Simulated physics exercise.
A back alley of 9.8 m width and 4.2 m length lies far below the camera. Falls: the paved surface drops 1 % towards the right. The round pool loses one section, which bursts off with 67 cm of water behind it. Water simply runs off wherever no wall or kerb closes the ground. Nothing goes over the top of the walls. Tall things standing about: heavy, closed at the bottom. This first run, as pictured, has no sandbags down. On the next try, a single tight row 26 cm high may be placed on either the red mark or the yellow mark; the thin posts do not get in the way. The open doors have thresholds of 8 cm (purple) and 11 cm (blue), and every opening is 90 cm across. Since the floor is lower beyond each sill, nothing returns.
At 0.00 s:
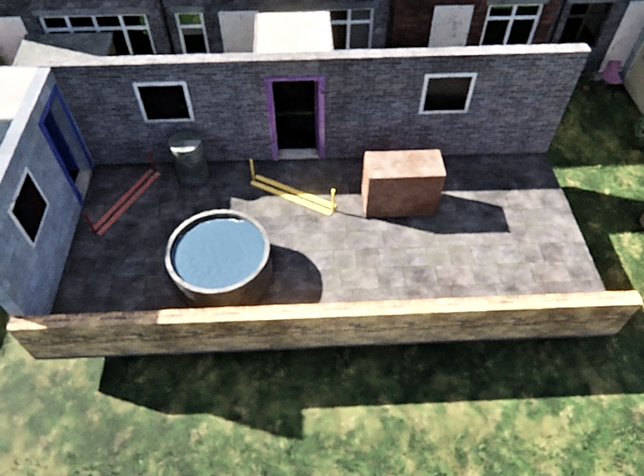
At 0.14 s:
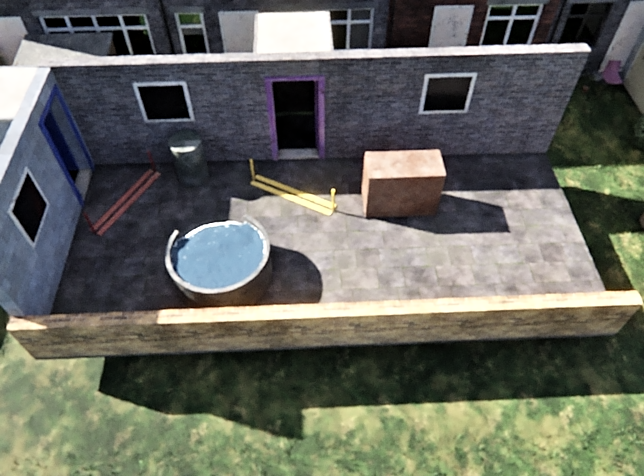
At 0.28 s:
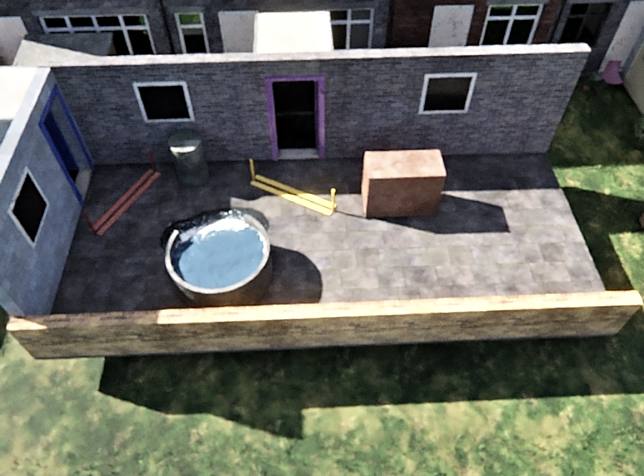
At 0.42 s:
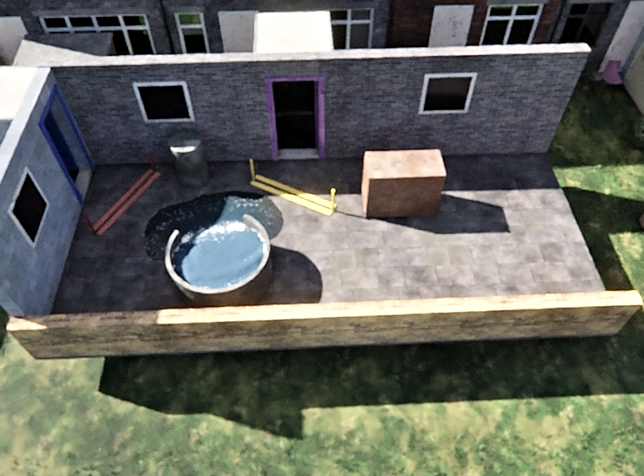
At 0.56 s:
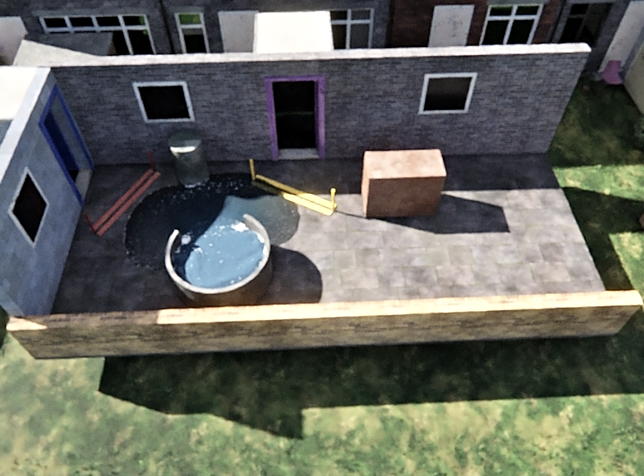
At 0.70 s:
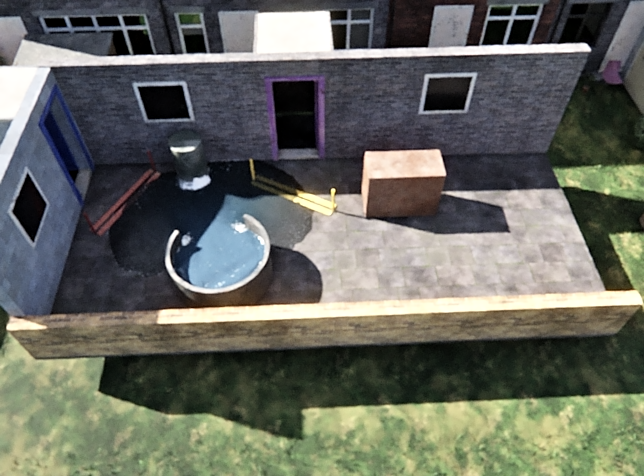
The clip shows a walled paved yard from above, where a round pool opens at its far side and water pours out, spreading across the paving as a dark sheet around a green container and toward red and yellow bars.
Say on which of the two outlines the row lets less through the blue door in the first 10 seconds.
Less gets through with the row on the red outline.
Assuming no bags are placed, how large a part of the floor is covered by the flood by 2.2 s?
Wet share: Near 25 %.
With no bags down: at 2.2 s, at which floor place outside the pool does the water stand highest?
Around (110, 171).
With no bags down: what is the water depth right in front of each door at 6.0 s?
Depth (cm) - purple: 5, blue: 7.
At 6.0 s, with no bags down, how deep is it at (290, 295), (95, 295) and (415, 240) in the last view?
About 0, 4 and 0 cm.
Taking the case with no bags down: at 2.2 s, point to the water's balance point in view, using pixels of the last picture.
Centre estimate: Near (209, 209).
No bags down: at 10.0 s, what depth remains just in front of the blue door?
Depth reading: Near 2.0 cm.
After 1.4 s water covers 25 % of the floor and is deepest (38 cm) near (228, 162) in the run without bags; in at the blue door, 0 L with no bags, 0 L with the row on red, 0 L on yellow.
After 2.2 s water covers 25 % of the floor and is deepest (35 cm) near (110, 171) in the run without bags; in at the blue door, 17 L with no bags, 0 L with the row on red, 30 L on yellow.
After 3.5 s water covers 45 % of the floor and is deepest (18 cm) near (86, 196) in the run without bags; in at the blue door, 83 L with no bags, 9 L with the row on red, 103 L on yellow.
After 6.0 s water covers 65 % of the floor and is deepest (10 cm) near (184, 312) in the run without bags; in at the blue door, 93 L with no bags, 9 L with the row on red, 112 L on yellow.
After 10.0 s water covers 80 % of the floor and is deepest (8 cm) near (184, 312) in the run without bags; in at the blue door, 94 L with no bags, 9 L with the row on red, 112 L on yellow.
